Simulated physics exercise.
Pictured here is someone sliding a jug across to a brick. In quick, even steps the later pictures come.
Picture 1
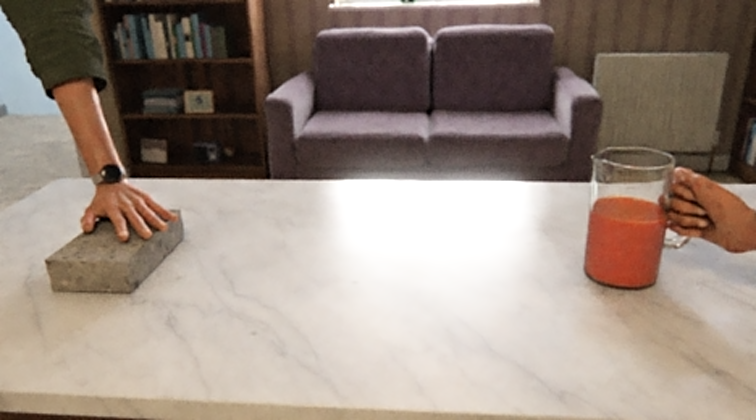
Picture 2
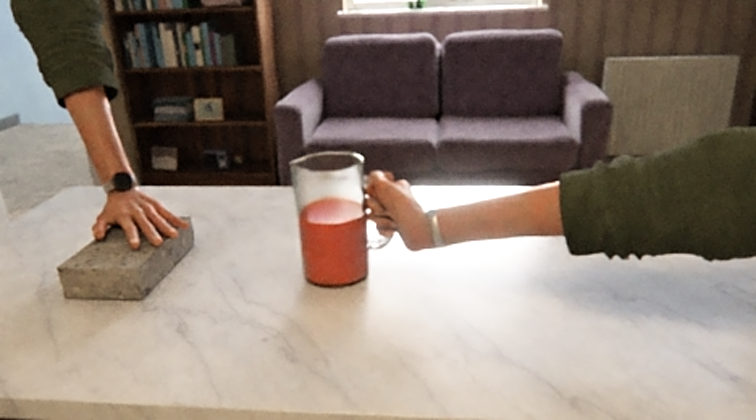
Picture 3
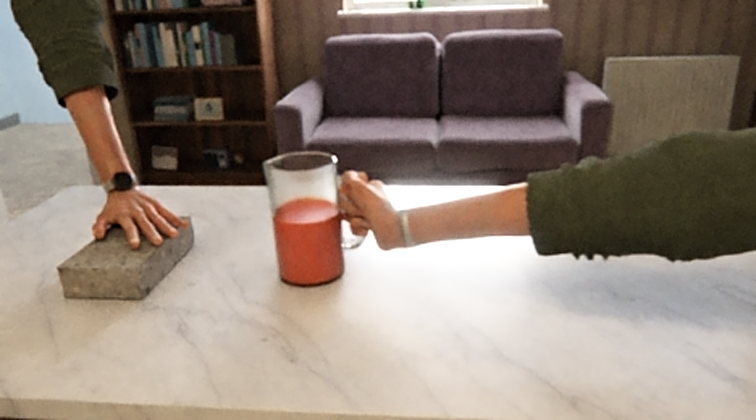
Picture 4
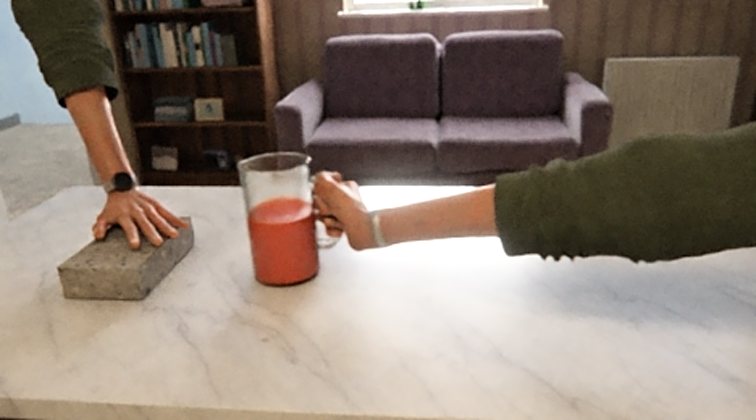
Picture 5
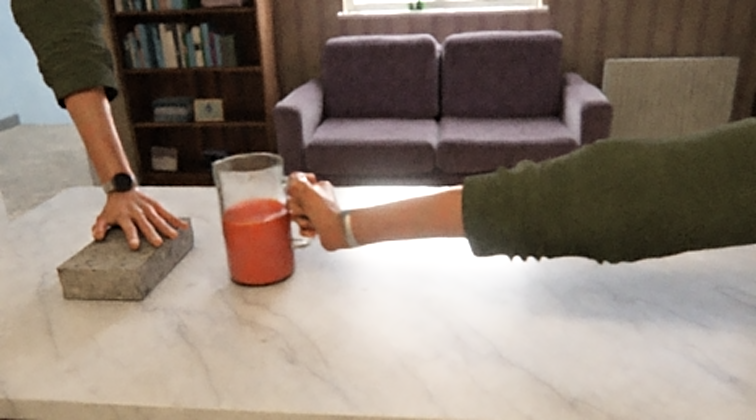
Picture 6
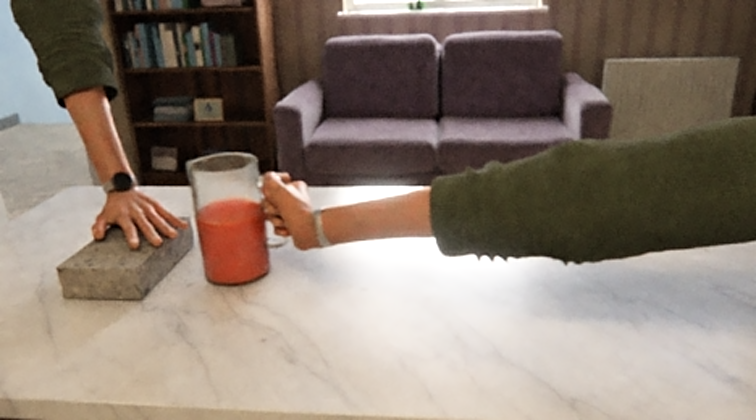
Glass jug of red liquid sliding leftward across a marble table, pulled by one hand while another rests on a grey brick.
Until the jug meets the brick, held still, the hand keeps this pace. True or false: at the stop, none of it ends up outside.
True.
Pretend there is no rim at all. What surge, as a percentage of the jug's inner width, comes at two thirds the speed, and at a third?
You'd see close to 25 per cent, and after that close to 15 per cent.
Soon after, the jug meets the brick.
Later, the tomato juice surges up the wall; the wave climbs under half way to the rim.
In the end, the jug stands at the brick; nothing has left it.
